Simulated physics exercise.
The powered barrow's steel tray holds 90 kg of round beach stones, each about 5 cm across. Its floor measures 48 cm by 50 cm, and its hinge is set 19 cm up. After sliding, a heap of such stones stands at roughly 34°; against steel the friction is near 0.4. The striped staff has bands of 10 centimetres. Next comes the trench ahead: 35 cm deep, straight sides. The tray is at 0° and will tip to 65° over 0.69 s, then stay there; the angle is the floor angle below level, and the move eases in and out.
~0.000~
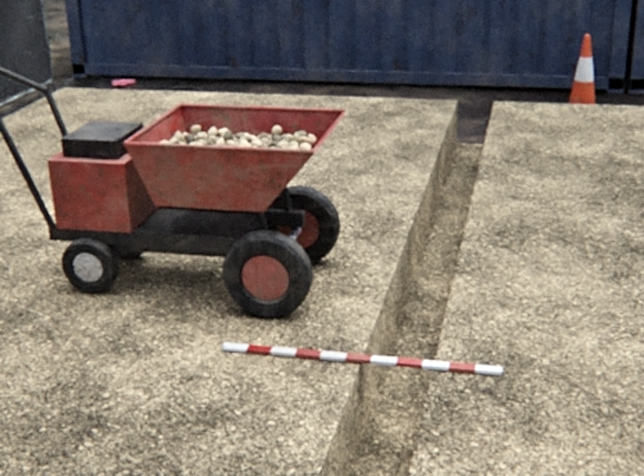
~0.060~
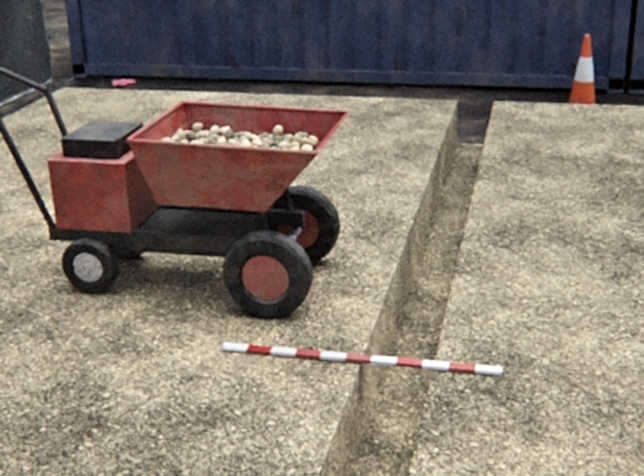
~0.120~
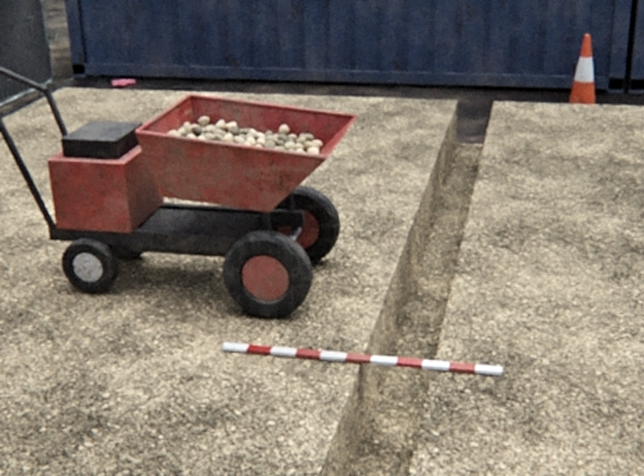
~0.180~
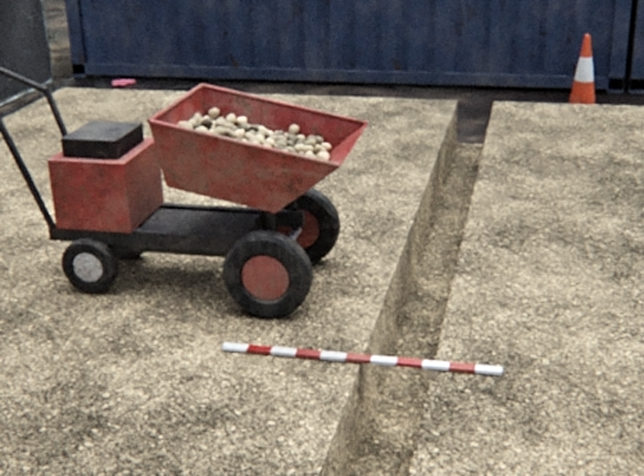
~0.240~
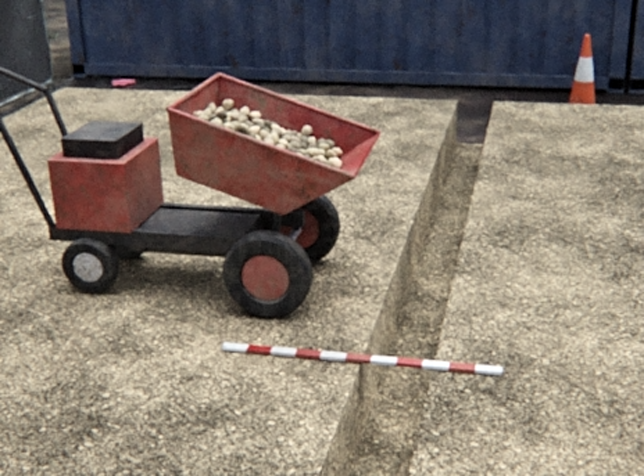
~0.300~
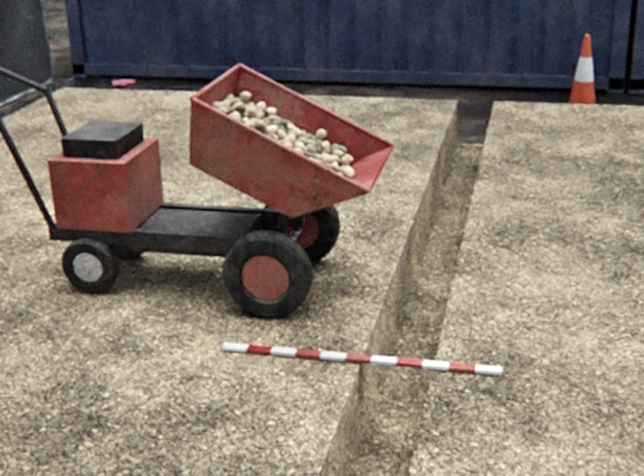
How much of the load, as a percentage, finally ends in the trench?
I would put it at about 33 per cent.
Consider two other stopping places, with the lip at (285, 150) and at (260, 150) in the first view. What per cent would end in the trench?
I'd expect some 55 per cent, then some 80.
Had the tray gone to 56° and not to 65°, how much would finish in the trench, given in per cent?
It would come to about 35 percent.
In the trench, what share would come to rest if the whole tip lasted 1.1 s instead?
45 per cent.
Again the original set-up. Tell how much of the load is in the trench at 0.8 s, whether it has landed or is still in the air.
About 5%.
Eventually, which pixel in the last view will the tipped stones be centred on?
I'd put it close to (489, 298).
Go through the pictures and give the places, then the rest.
In the first picture, lip at (313, 152), floor tilted 0°, highest stones at (251, 142).
In the second picture, lip at (316, 154), floor tilted 1°, highest stones at (234, 140); the stones move at 0.3 m/s on average.
In the third picture, lip at (326, 158), floor tilted 5°, highest stones at (205, 132); the stones move at 0.6 m/s on average.
In the fourth picture, the tray is at 11°, its lip at (339, 166); the top of the load is at (210, 123); the stones move at 0.9 m/s on average.
In the fifth picture, the tray is at 18°, its lip at (354, 177); the top of the load is at (218, 113); the stones move at 1.1 m/s on average.
In the sixth picture, lip at (369, 192), floor tilted 26°, highest stones at (233, 106); the stones move at 1.2 m/s on average.
After 0.5 s the floor is at 55°; 100 % in the tray; the foremost stones are at (388, 218).
After 0.8 s the floor is at 65°; 80 % in the tray, 7 % in the trench, 13 % past the trench; the foremost stones are at (484, 295).
After 1.1 s the floor is at 65°; 26 % in the tray, 11 % in the trench, 63 % past the trench; the foremost stones are past the picture's edge.
After 3.1 s the floor is at 65°; 0 % in the tray, 33 % in the trench, 67 % past the trench; the foremost stones are past the picture's edge.
